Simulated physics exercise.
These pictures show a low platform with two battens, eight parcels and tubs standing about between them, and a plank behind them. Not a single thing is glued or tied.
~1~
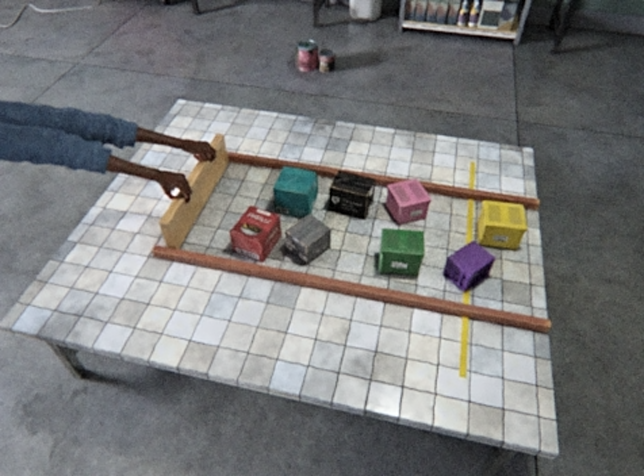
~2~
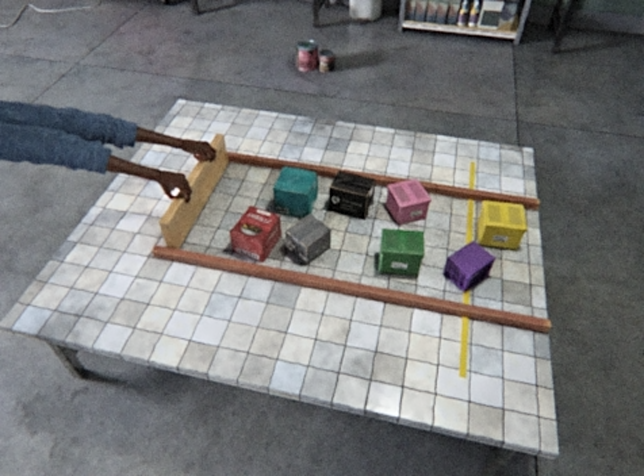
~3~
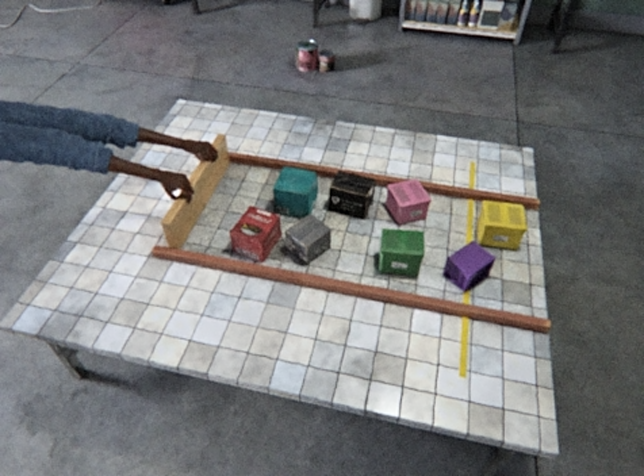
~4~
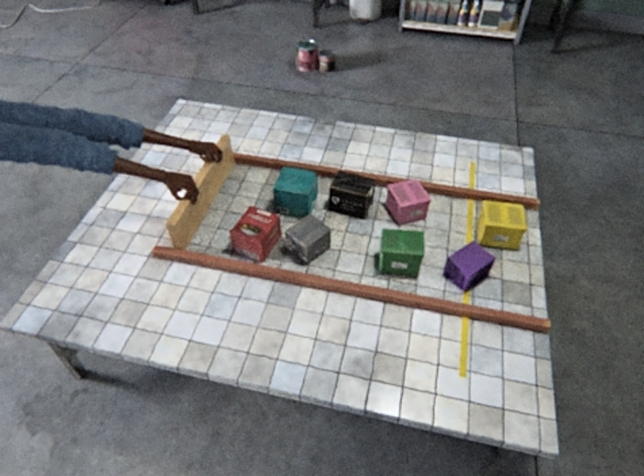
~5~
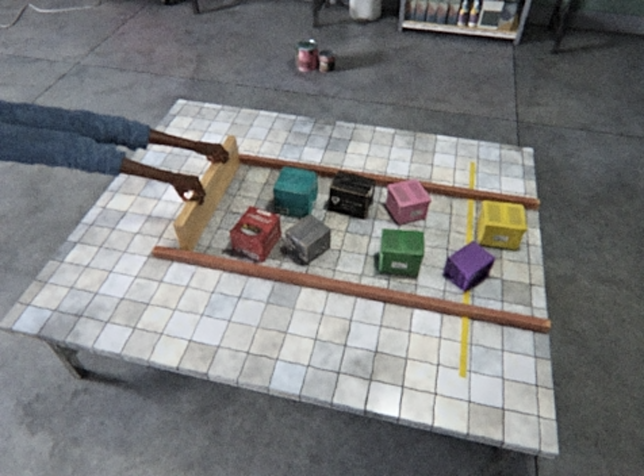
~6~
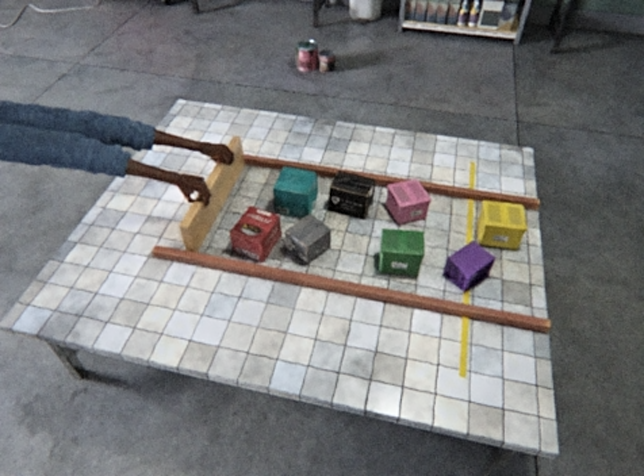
Two hands sliding a wooden plank slightly right between two battens on a tiled platform, toward eight colourful boxes that stay still.
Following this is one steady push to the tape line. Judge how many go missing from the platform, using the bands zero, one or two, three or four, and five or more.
The tally of those that come down is above two and below five.
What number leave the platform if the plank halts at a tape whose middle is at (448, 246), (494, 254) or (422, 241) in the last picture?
In order: 3, 6 and 2.
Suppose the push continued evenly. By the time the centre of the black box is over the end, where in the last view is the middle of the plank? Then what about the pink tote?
Its middle is around (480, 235) and around (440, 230).
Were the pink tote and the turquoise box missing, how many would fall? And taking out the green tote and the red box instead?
Fallen: 2, and 2 in the other try.
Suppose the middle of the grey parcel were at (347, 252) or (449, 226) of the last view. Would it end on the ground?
First place: It is not lost; second place: It is not lost.
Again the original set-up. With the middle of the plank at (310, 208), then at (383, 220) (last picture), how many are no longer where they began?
The first count is 5, and then it's 8.
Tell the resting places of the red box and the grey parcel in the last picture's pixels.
In the last picture they sit at about (489, 274) and about (525, 274).
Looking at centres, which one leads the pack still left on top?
Black box - nearest.
Soon after, none off yet; yellow tote at rest near (500, 226); purple crate at rest near (469, 266); green tote at rest near (401, 253).
By the end, the number that fall off is three or four; fallen, pink tote, green tote, purple crate and yellow tote.
